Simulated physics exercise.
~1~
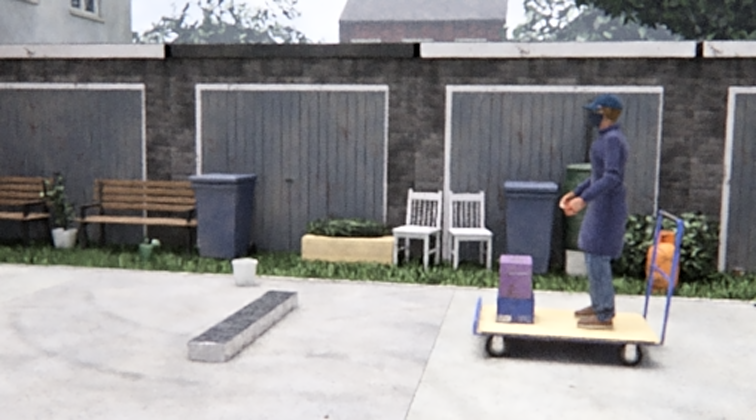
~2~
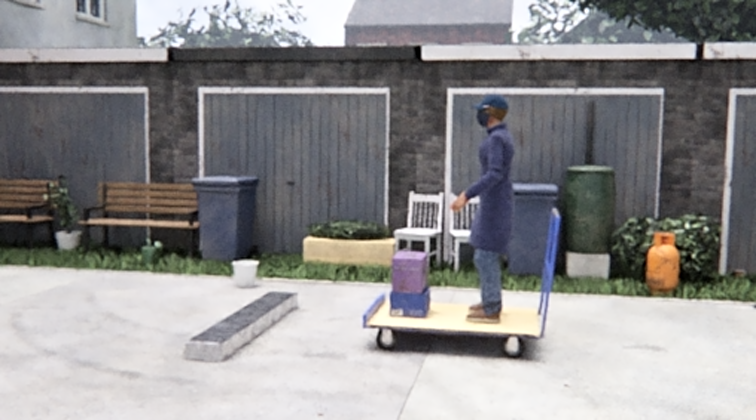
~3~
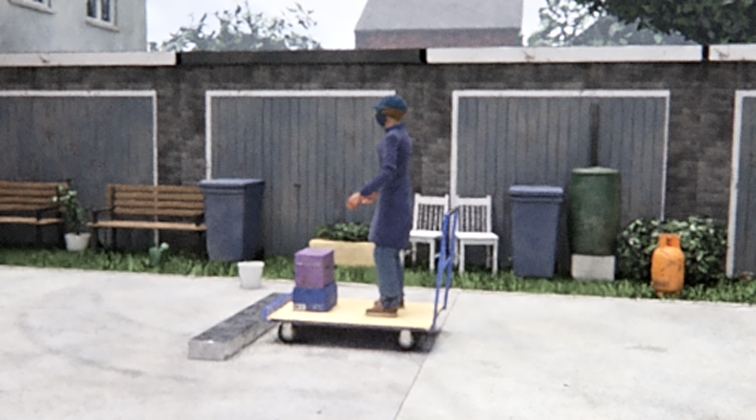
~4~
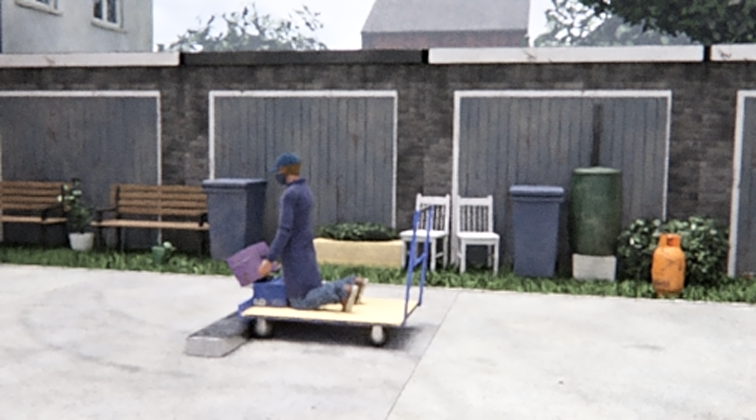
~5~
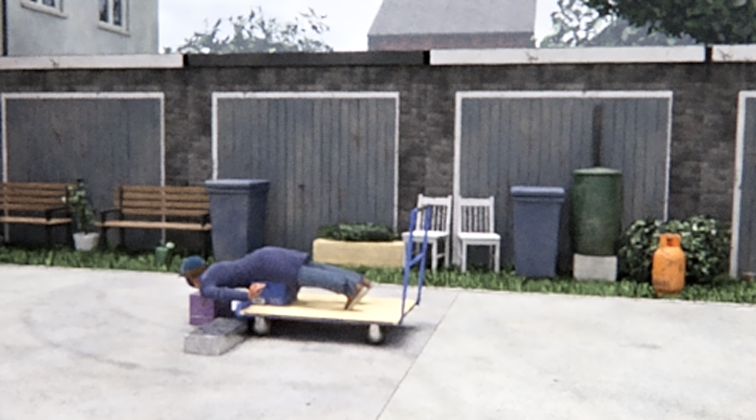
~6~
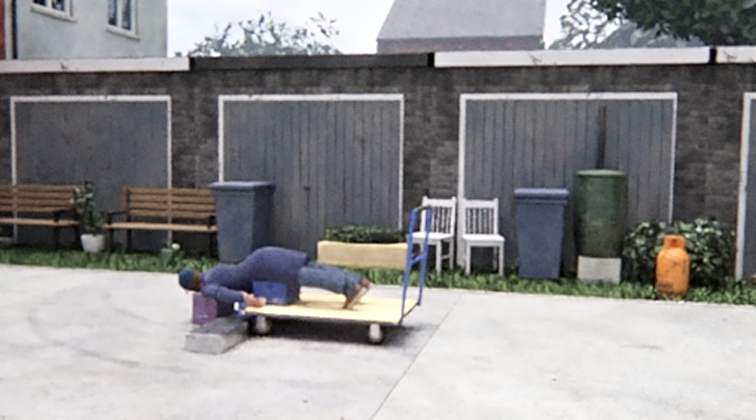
A person in a long blue coat rode a flat trolley left across a yard until it stopped at a low kerb, then dropped to their knees and pitched face down as the purple box toppled off the front, the blue one staying aboard.
